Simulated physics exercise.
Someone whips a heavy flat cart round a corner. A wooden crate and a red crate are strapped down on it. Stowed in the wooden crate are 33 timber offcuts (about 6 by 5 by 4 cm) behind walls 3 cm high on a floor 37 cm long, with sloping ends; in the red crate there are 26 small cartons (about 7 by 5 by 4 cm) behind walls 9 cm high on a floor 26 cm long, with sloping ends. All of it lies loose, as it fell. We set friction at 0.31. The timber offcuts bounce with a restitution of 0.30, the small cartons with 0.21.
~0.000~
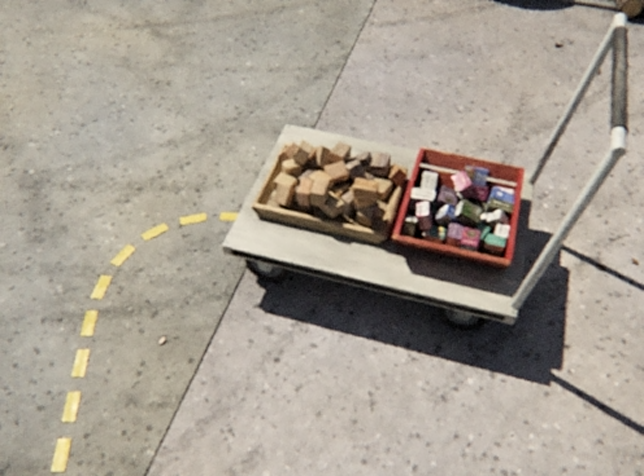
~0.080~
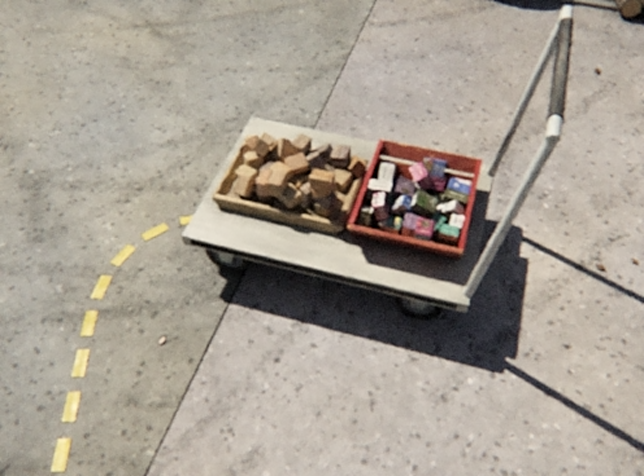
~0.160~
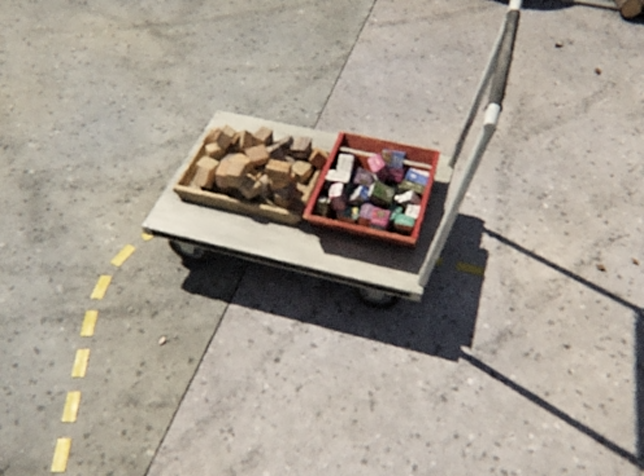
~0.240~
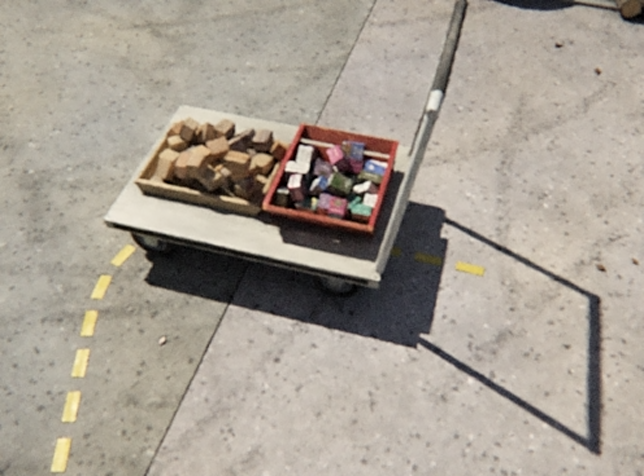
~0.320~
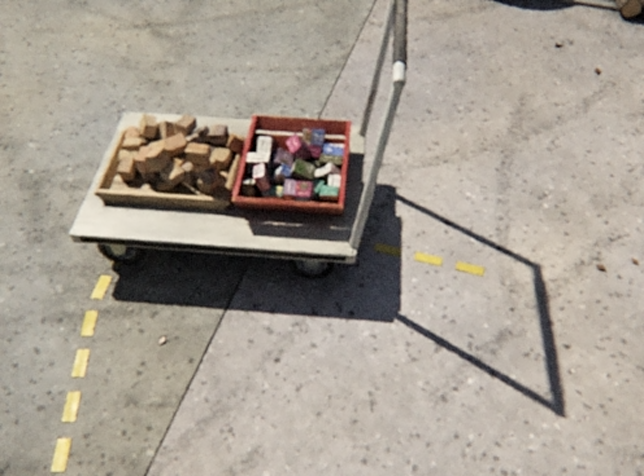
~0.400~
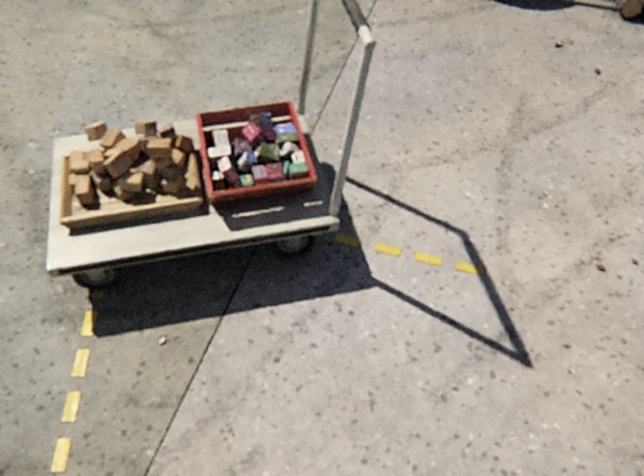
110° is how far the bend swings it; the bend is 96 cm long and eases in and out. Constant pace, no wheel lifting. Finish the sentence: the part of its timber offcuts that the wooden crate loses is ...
... more than a sixth.
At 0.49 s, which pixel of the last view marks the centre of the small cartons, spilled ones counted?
The middle is around (208, 146).
After 0.49 s, 7 of 33 out of the wooden crate and 0 of 26 out of the red crate.
After 0.61 s, 12 of 33 out of the wooden crate and 0 of 26 out of the red crate.
After 0.78 s, 13 of 33 out of the wooden crate and 0 of 26 out of the red crate.
Outcome (at 1.23 s), 13 of 33 out of the wooden crate and 0 of 26 out of the red crate. Asked share, 13 of 33, 39 per cent.
